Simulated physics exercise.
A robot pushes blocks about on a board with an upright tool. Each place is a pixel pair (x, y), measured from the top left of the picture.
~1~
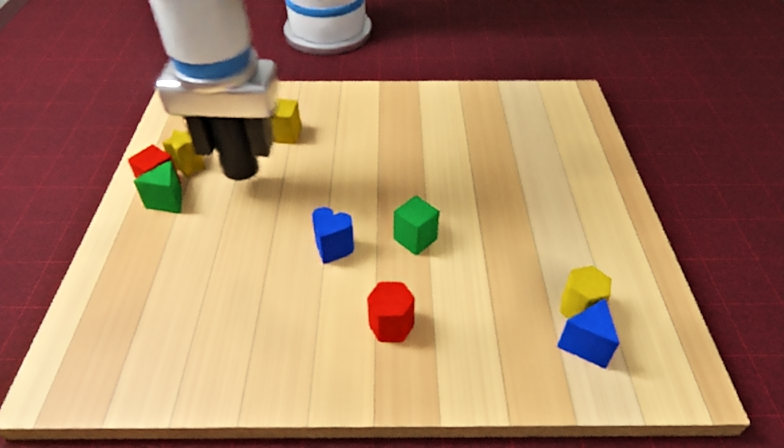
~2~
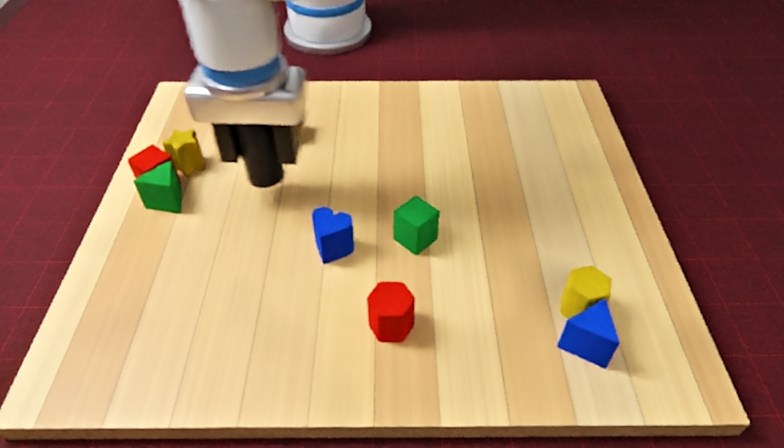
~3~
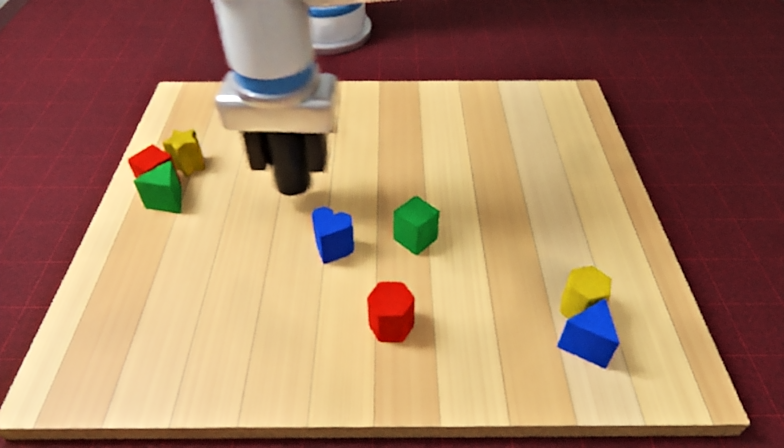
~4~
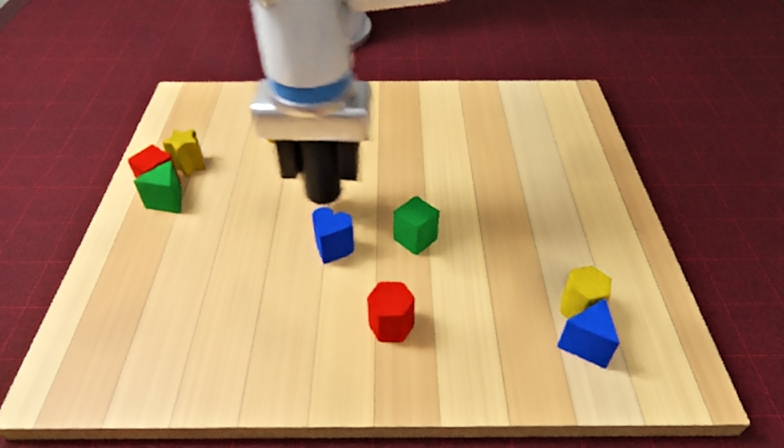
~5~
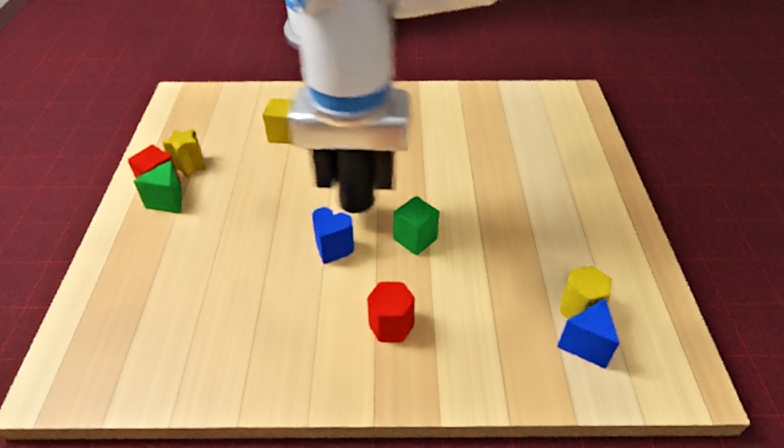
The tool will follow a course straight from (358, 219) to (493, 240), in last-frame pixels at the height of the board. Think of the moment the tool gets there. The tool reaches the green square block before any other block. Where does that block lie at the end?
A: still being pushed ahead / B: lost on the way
B: Lost on the way.
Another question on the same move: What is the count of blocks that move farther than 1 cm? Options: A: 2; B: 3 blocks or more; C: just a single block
My answer is option C.
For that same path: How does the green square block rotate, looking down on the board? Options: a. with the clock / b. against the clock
a: With the clock.
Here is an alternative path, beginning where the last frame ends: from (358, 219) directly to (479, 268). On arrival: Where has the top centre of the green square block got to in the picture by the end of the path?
Most likely (524, 249).
What follows on the original path. One third of the way, tool at (403, 208); green square block at (432, 216).
Two thirds of the way, tool at (449, 215); green square block at (468, 231), turned 30° clockwise.
At the end, tool at (496, 222); blue heart-shaped block unmoved; green square block at (478, 238), turned 55° clockwise.
